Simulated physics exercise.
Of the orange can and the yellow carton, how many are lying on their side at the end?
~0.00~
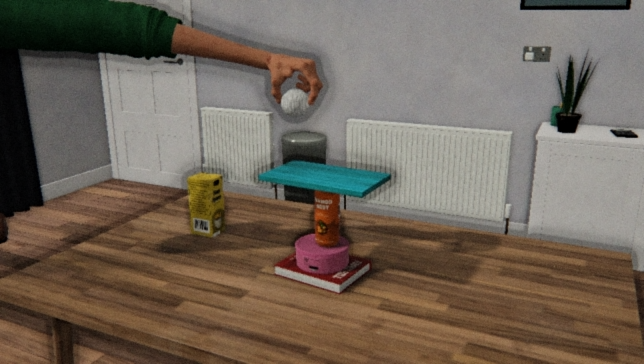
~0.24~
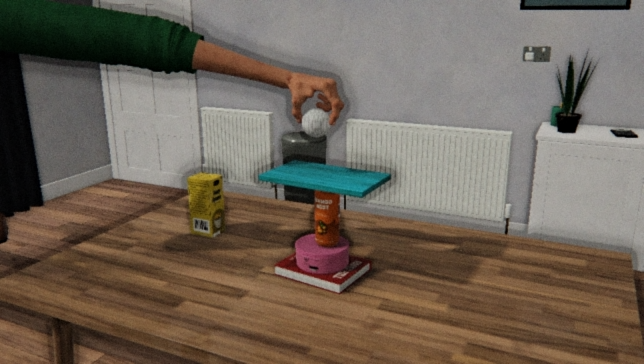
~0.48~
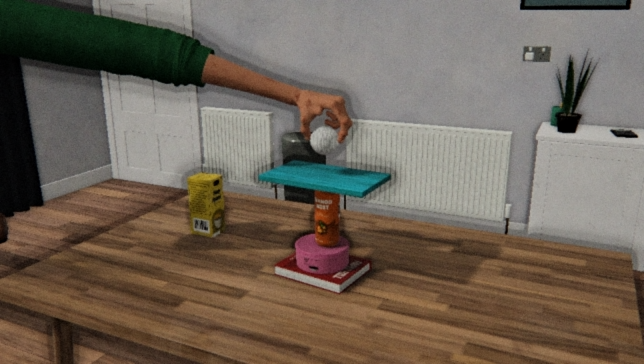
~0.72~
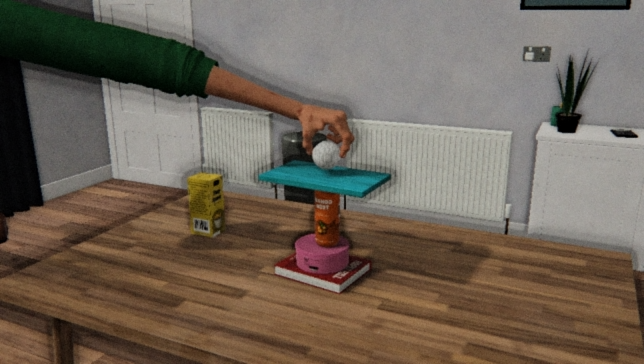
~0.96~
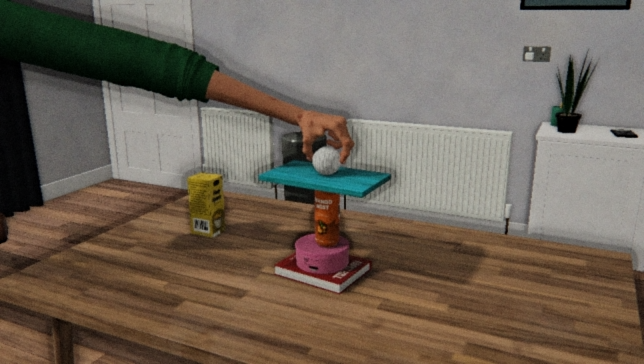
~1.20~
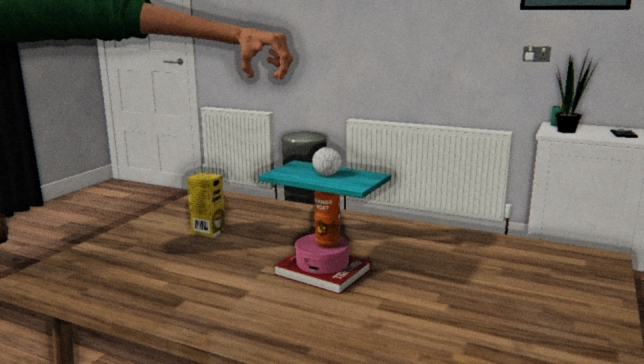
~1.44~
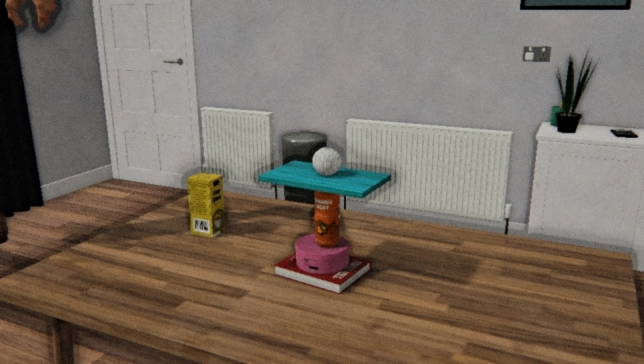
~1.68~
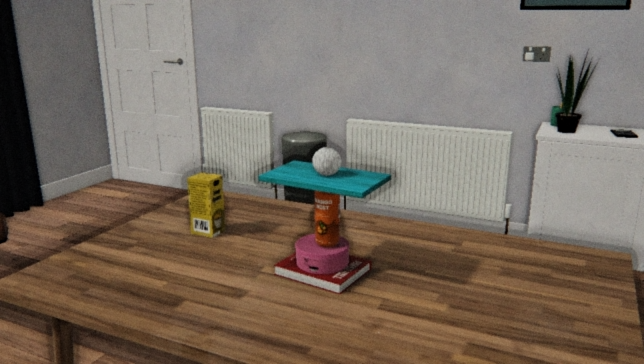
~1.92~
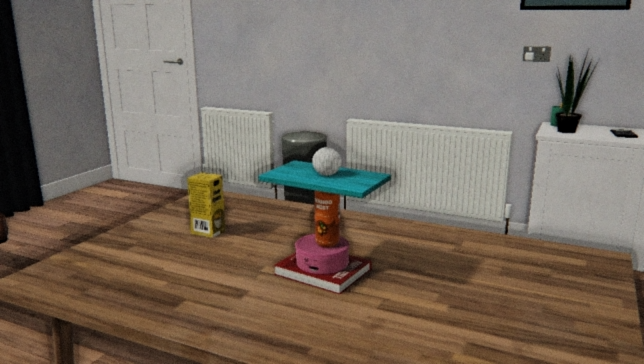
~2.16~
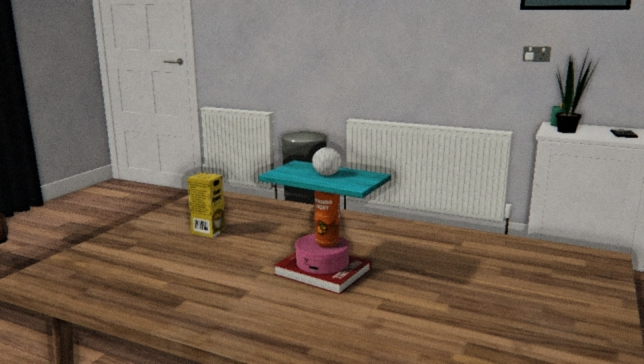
None of them are. The orange can and the yellow carton both still stand upright.
